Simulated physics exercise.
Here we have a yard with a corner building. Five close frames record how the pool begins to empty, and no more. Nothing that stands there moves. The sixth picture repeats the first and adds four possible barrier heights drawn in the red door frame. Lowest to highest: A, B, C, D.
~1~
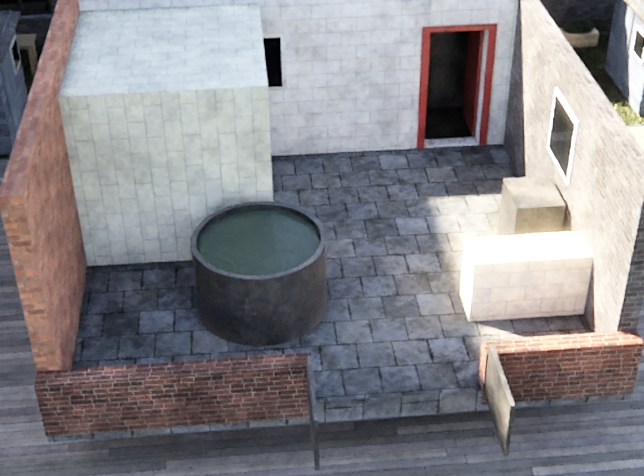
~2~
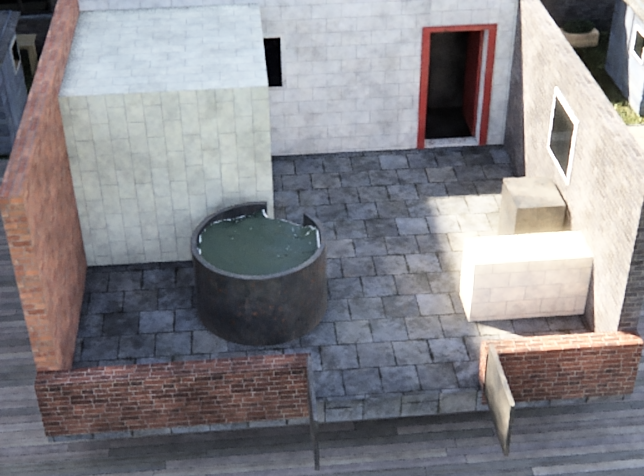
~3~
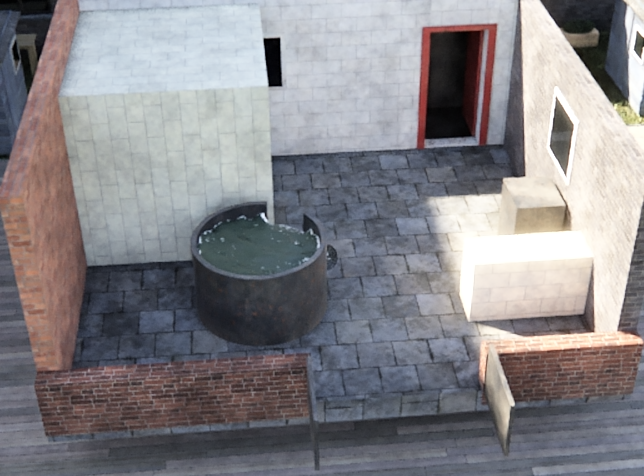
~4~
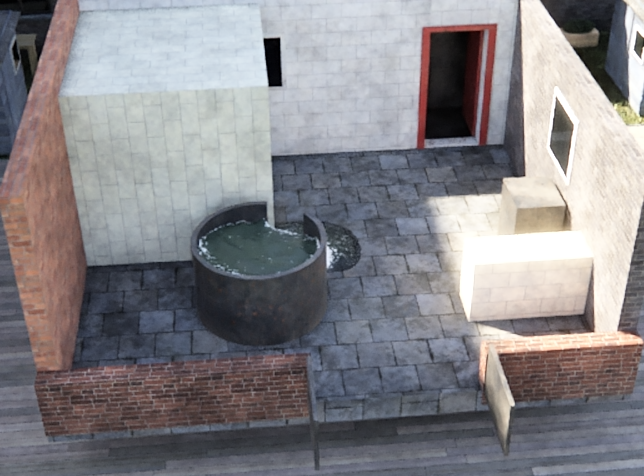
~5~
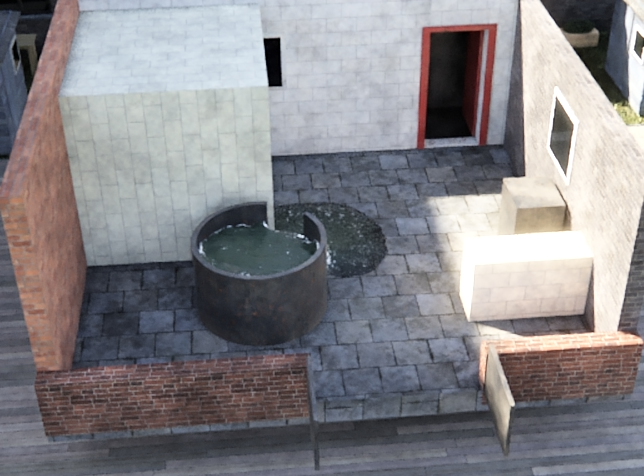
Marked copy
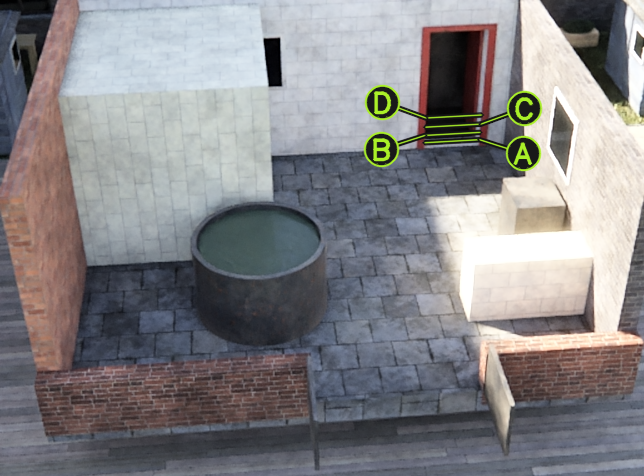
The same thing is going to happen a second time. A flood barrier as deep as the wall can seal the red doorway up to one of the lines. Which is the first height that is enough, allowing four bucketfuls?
B will do.
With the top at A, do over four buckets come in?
Yes, that goes wrong.
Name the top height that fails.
The answer is A.
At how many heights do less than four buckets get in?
Three.
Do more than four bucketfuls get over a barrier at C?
No, that is safe.
On the marked copy, A at (452, 141); B at (452, 133); C at (453, 125); D at (453, 116); from the bottom up A, B, C, D.
If A is chosen, about 11 bucketfuls get in.
If B is chosen, a splash gets over, under a bucket.
If C is chosen, nothing gets over.
If D is chosen, nothing gets over.
